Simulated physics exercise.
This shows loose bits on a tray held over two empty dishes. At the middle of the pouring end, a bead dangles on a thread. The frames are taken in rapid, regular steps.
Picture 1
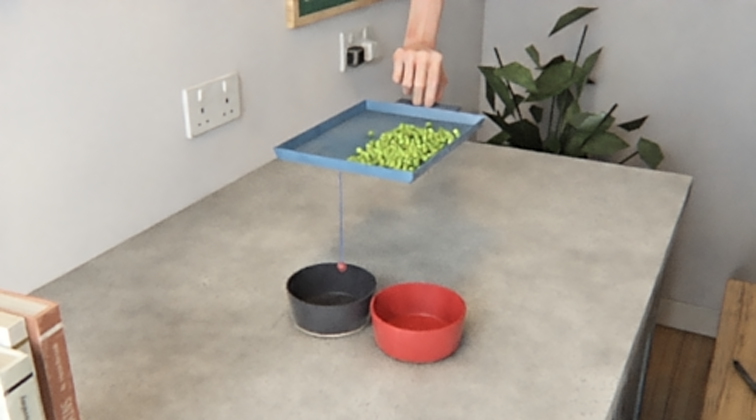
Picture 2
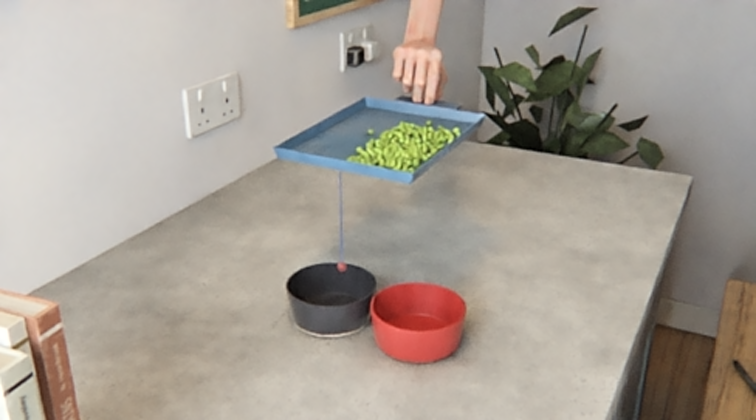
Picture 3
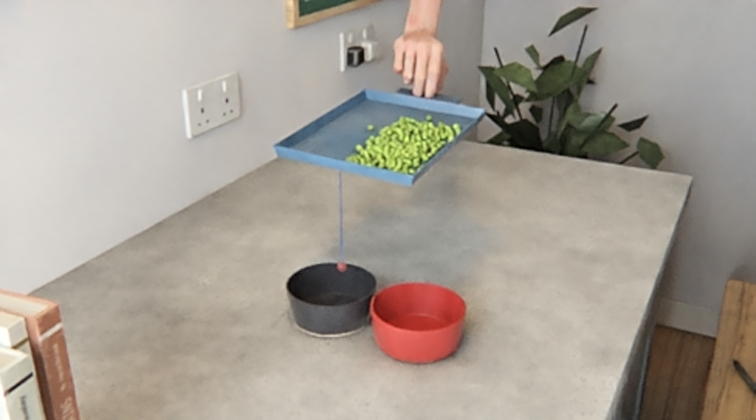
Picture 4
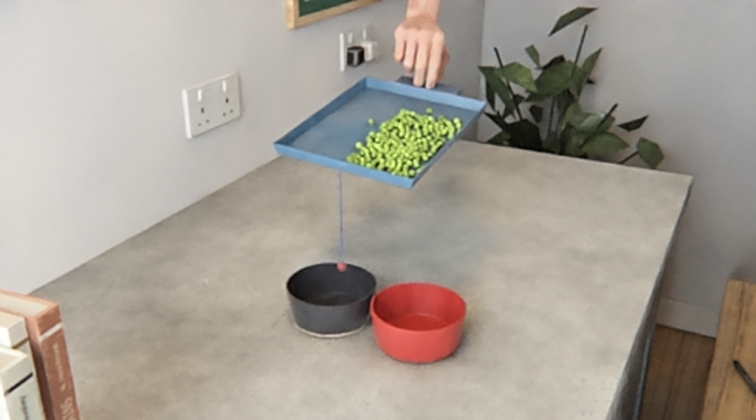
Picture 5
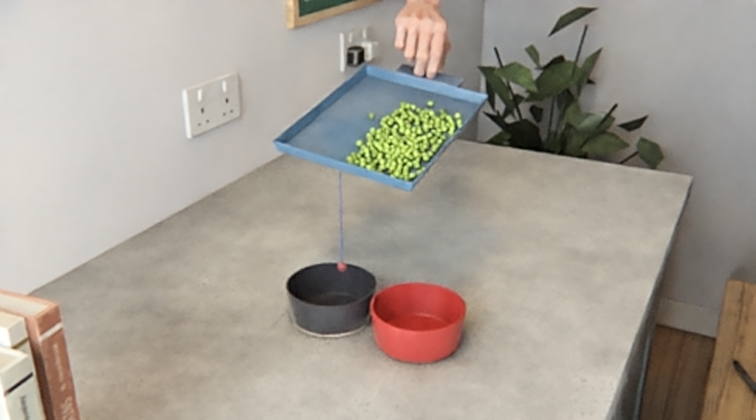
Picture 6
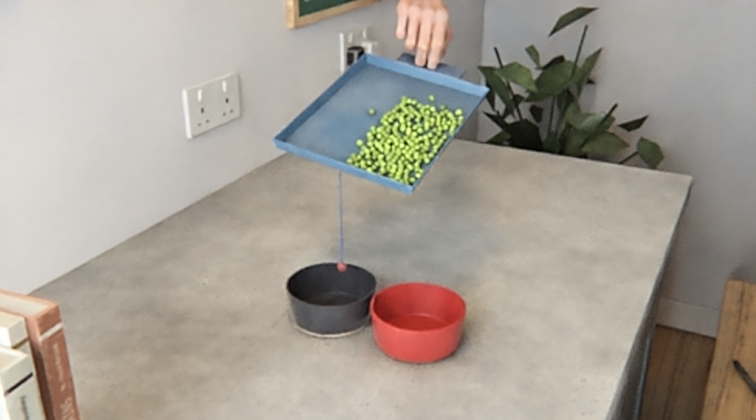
On a grey countertop, a hand holds a blue tray of green peas above a black dish and a red dish, a bead hanging on a thread beneath; the hand gradually tilts the tray, its back rising and its front right corner dipping slightly.
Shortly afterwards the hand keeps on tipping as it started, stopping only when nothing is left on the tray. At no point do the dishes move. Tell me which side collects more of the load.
The dish to the right will collect more.
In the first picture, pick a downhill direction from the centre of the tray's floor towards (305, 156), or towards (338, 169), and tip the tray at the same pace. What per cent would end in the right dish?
Roughly 0 percent first and 10 percent second.
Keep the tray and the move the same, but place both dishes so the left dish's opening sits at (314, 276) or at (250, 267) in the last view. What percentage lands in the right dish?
100 and 0 %.
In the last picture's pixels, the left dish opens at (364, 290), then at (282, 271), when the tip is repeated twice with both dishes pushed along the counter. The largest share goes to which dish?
The dish to the left, then the dish to the right.
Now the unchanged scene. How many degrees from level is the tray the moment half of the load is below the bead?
That happens at around 90°.
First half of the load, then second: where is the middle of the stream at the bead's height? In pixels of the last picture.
Around (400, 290) first; around (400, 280) second.
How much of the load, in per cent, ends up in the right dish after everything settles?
My best guess is about 100 in a hundred.
Soon, tray tipped steeply; nearly all on the tray; a stray few in the air.
A while on, tray tipped right over; a small part on the tray; most in the right dish; a stray few in the left dish; a stray few outside both; a small part in the air.
Towards the end, tray tipped past a quarter turn; nearly all in the right dish; a stray few in the left dish; a stray few outside both.
Finally, tray tipped past a quarter turn; nearly all in the right dish; a stray few in the left dish; a stray few outside both.
